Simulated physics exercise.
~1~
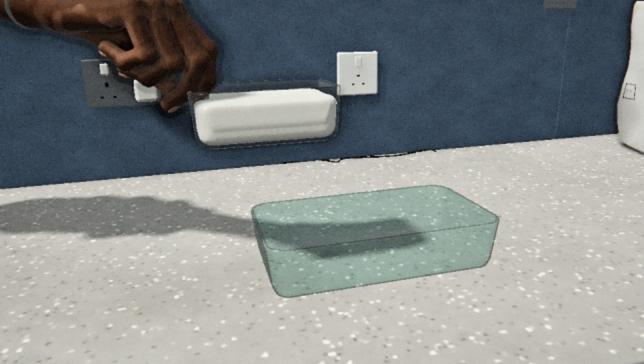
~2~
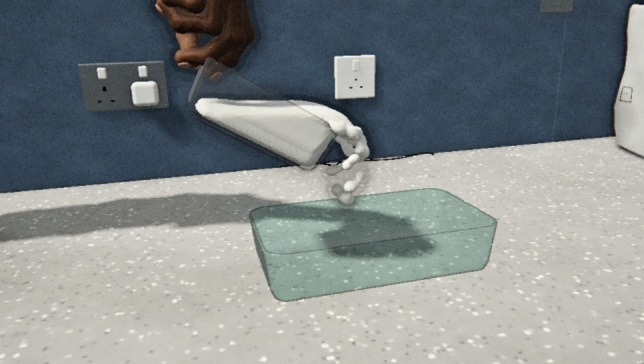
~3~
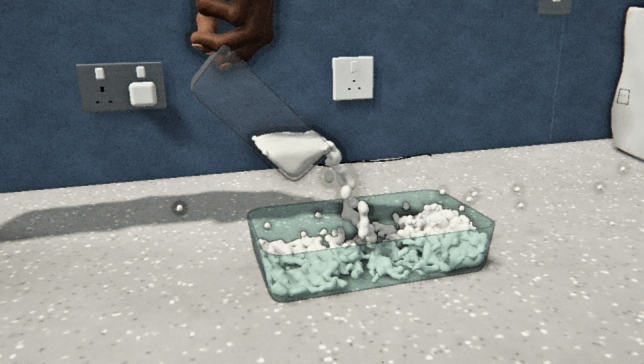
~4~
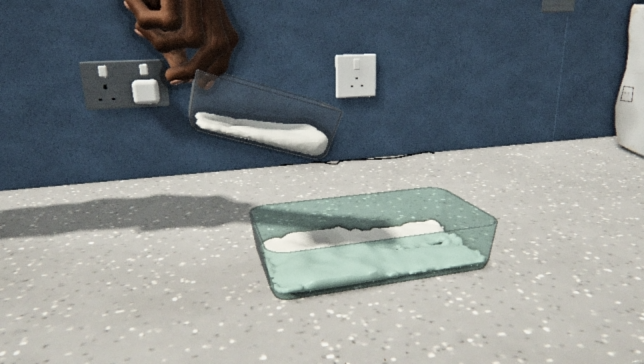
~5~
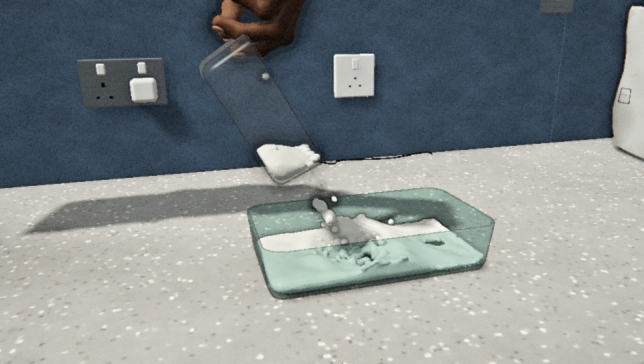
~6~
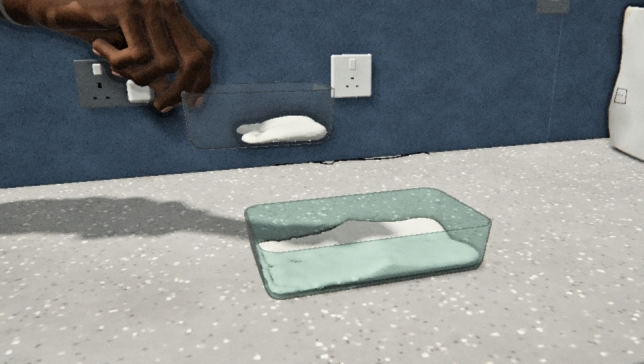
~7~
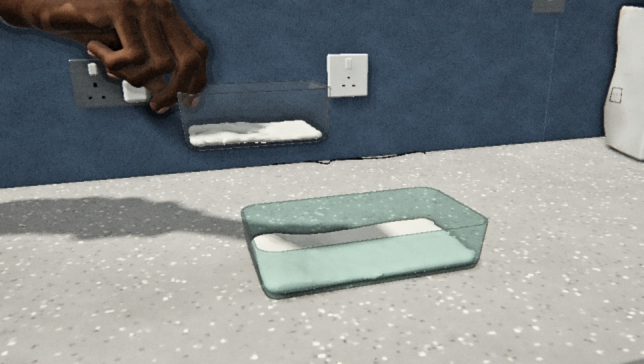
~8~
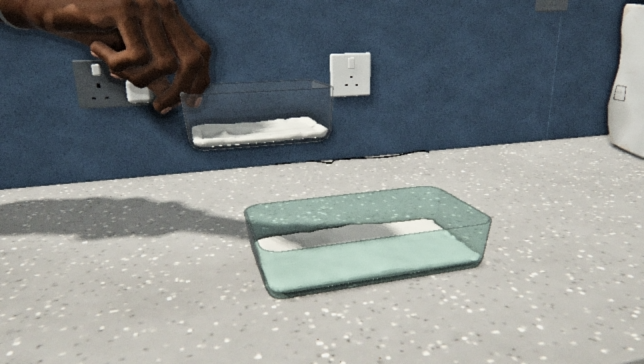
On a speckled worktop, a hand tips white liquid from a clear box into a green dish, easing back, tipping again, then levelling.
